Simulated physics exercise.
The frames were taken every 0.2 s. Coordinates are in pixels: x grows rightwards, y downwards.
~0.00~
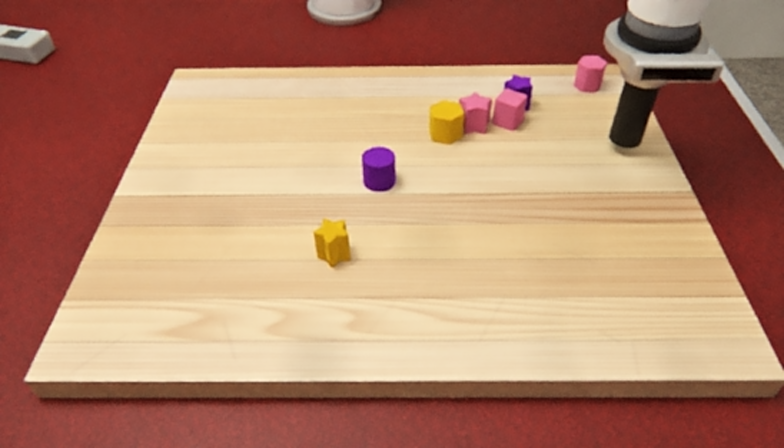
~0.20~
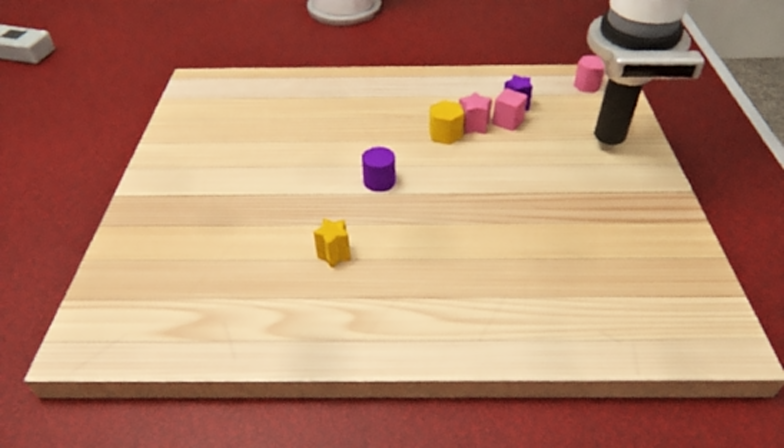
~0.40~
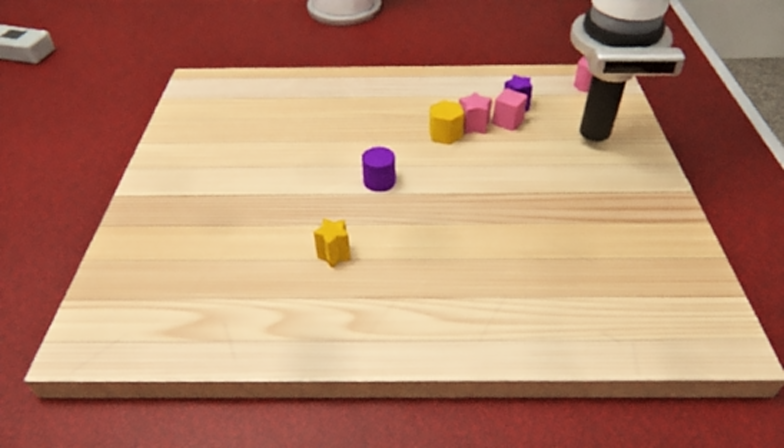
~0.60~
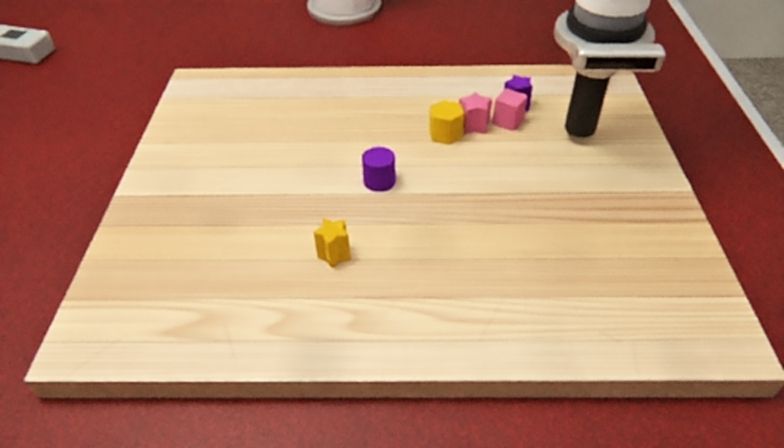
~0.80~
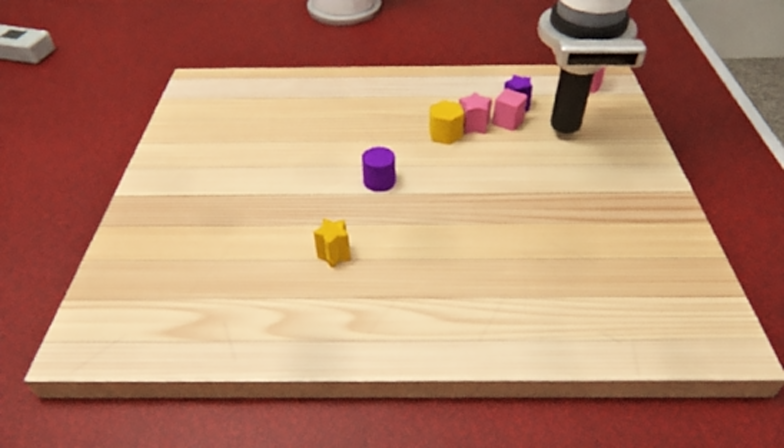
The black tool moves slightly left across the board's upper right, pushing none of the blocks.
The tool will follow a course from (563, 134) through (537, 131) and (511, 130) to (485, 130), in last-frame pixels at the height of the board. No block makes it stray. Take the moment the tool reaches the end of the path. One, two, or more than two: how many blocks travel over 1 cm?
The push will move two blocks.
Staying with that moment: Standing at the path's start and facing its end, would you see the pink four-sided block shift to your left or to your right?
Sideways, to the right.
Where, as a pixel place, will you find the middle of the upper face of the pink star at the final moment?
Its top middle is near (463, 96).
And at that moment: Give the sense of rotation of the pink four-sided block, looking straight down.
It makes a clockwise turn.
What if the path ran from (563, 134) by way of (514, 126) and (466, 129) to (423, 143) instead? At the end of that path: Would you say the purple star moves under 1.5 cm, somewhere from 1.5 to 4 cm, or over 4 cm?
My estimate: Under 1.5 cm.
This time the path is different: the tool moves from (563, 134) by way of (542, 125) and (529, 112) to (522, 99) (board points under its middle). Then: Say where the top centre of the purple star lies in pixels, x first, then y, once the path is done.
The answer is (502, 68).
On the path given first. One third of the way, tool at (538, 121); nothing pushed yet.
Two thirds of the way, tool at (512, 121); pink star at (469, 97), turned 40° anticlockwise; pink four-sided block at (494, 93), turned 35° clockwise.
At the end, tool at (486, 121); yellow six-sided block not moved; pink star at (463, 96), turned 45° anticlockwise; pink four-sided block at (489, 89), turned 45° clockwise.
